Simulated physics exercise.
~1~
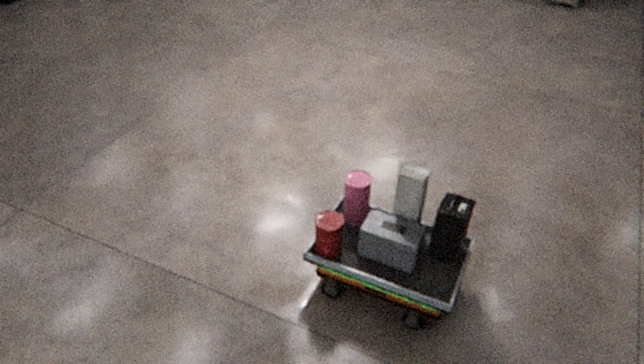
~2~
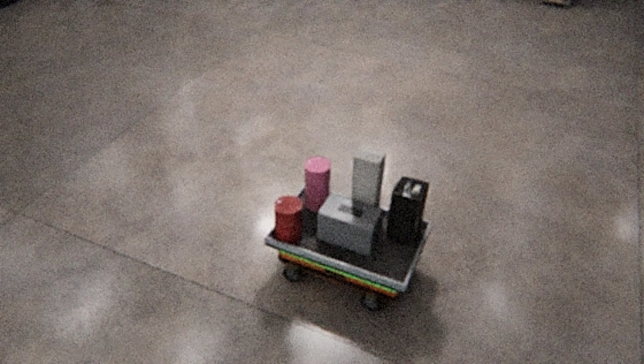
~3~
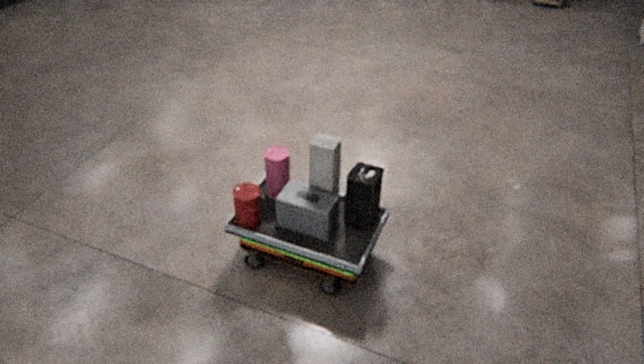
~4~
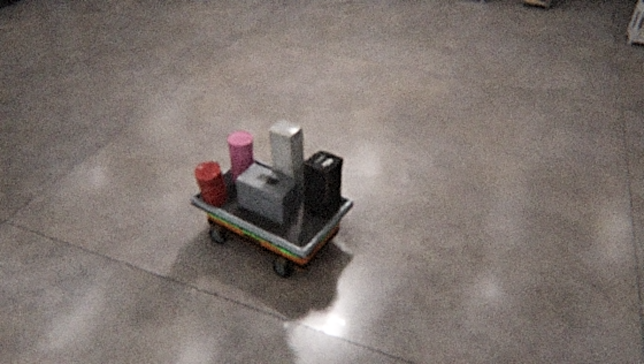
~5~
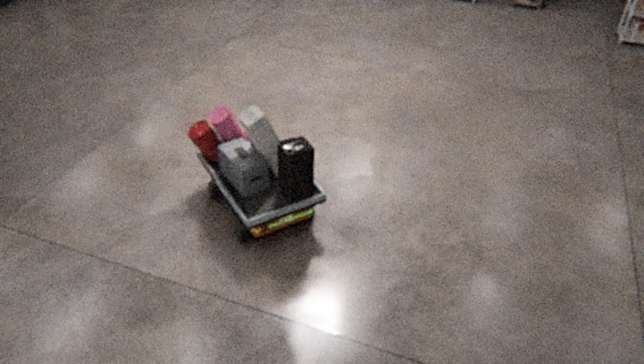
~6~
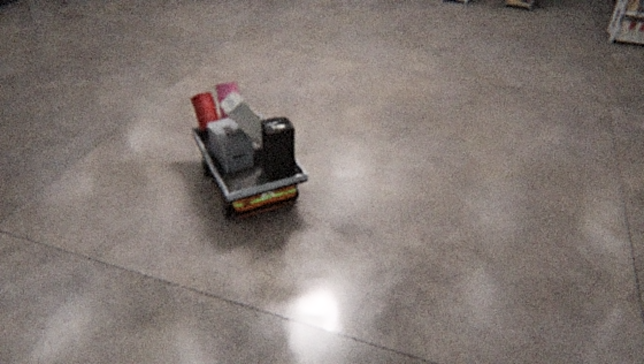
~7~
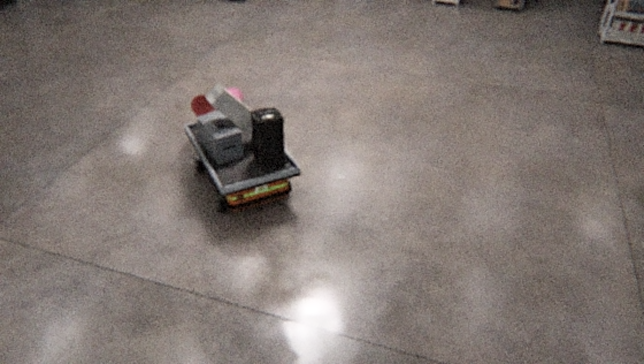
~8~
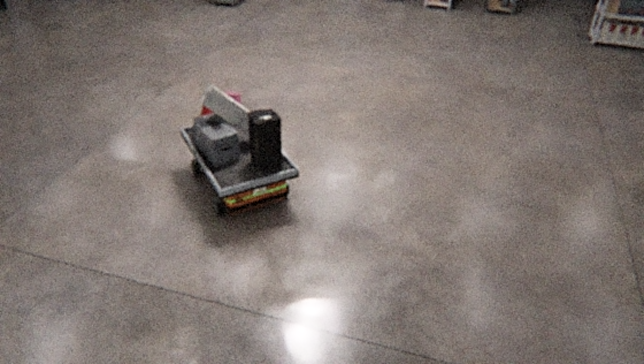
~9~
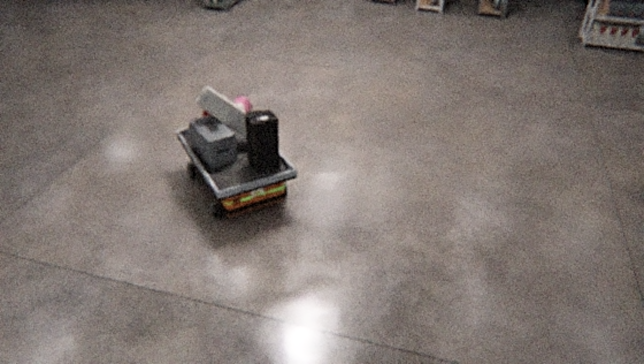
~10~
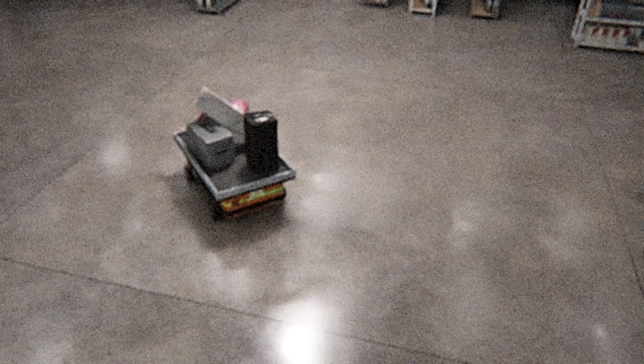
On a smooth grey concrete floor, a flat cart carries a red canister, a pink canister, a tall white box, a grey toolbox and a black box. It rolls toward the left and away from the camera, its load upright at first. As the cart turns, the red canister begins to lean, then the pink canister and white box tilt too. The cart comes to a stop, and both canisters go over its far side. At the end, the white box leans steeply behind the shifted grey toolbox, while the black box still stands upright.
